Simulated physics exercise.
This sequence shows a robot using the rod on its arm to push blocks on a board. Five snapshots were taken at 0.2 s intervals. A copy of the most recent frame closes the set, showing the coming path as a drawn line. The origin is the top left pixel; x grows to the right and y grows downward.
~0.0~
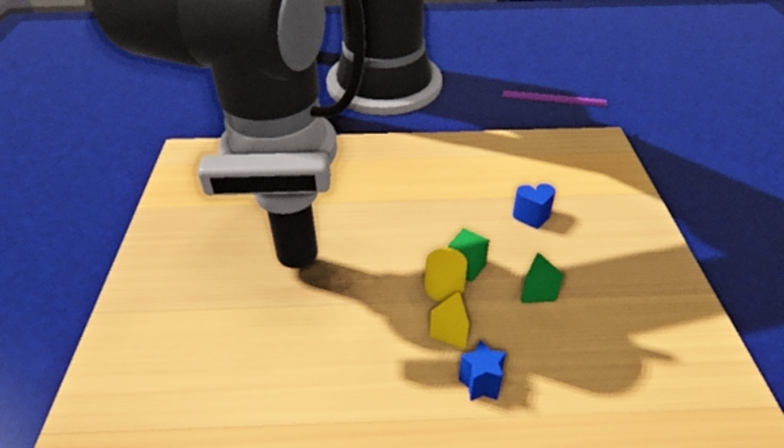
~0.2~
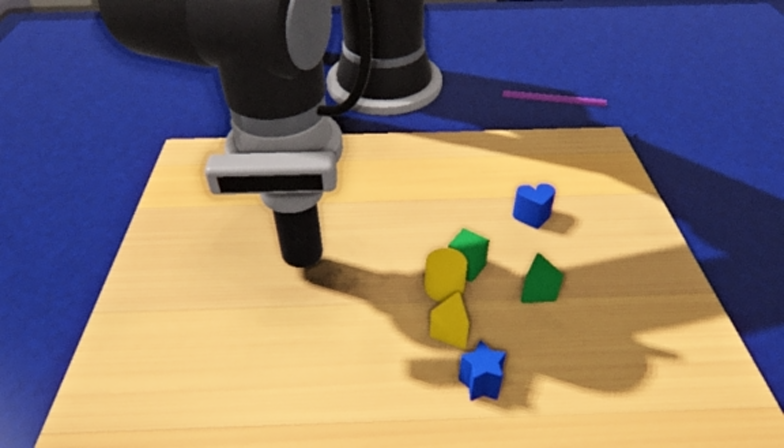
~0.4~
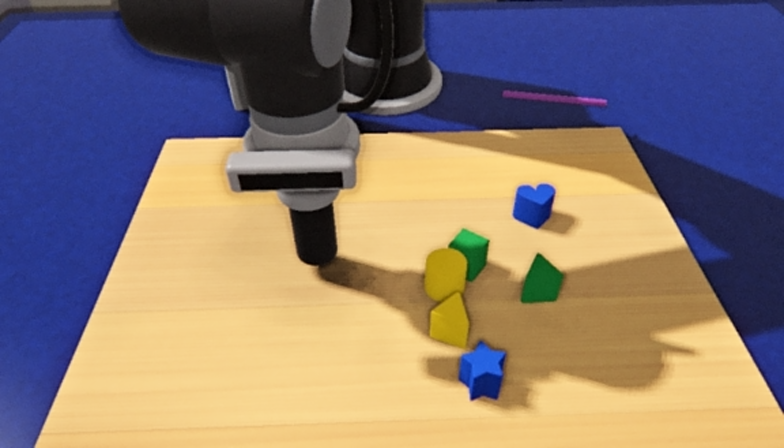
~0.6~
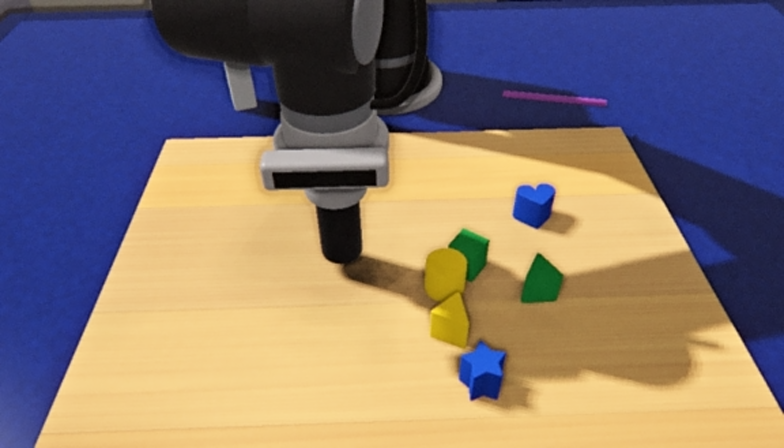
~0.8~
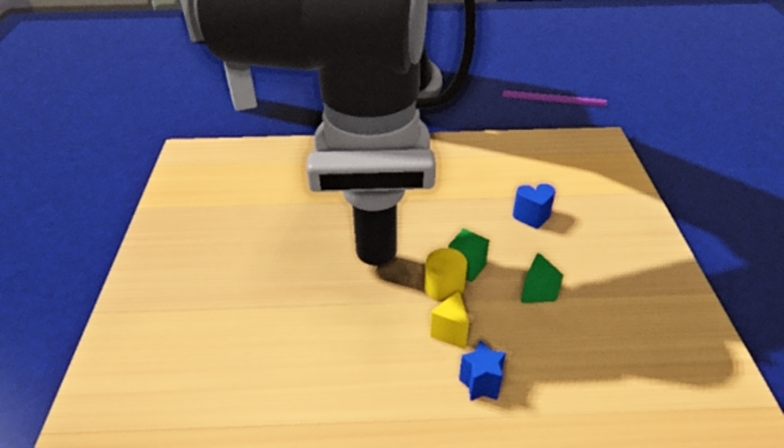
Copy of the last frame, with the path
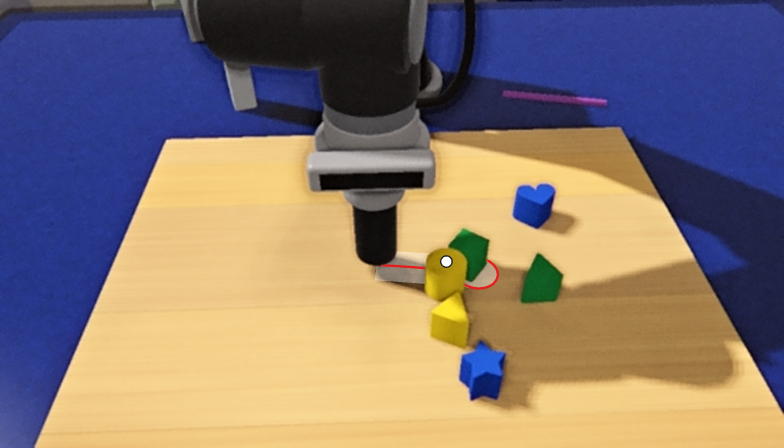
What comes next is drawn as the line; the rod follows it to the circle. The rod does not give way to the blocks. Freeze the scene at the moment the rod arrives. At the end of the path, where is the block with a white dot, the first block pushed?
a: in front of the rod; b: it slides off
Option b.
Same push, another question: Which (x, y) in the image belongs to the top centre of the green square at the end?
Expect it around (513, 236).
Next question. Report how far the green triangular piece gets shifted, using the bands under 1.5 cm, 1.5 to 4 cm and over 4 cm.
The shift is below 1.5 cm.
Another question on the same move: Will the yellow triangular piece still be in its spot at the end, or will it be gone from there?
It's unmoved.
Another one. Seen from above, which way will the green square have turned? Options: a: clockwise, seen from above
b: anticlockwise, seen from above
My pick is b.
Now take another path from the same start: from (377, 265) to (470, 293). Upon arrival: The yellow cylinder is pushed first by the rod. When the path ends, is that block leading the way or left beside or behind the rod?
The rod keeps it before itself.
Path on the board, from (377, 265) directly to (477, 273); the dot is on the yellow cylinder.
On the path given first. Halfway along, rod at (429, 256); yellow cylinder at (459, 267).
At the end, rod at (479, 260); yellow cylinder at (488, 279); yellow triangular piece in place; green square at (513, 236), turned 50° anticlockwise; green triangular piece in place.
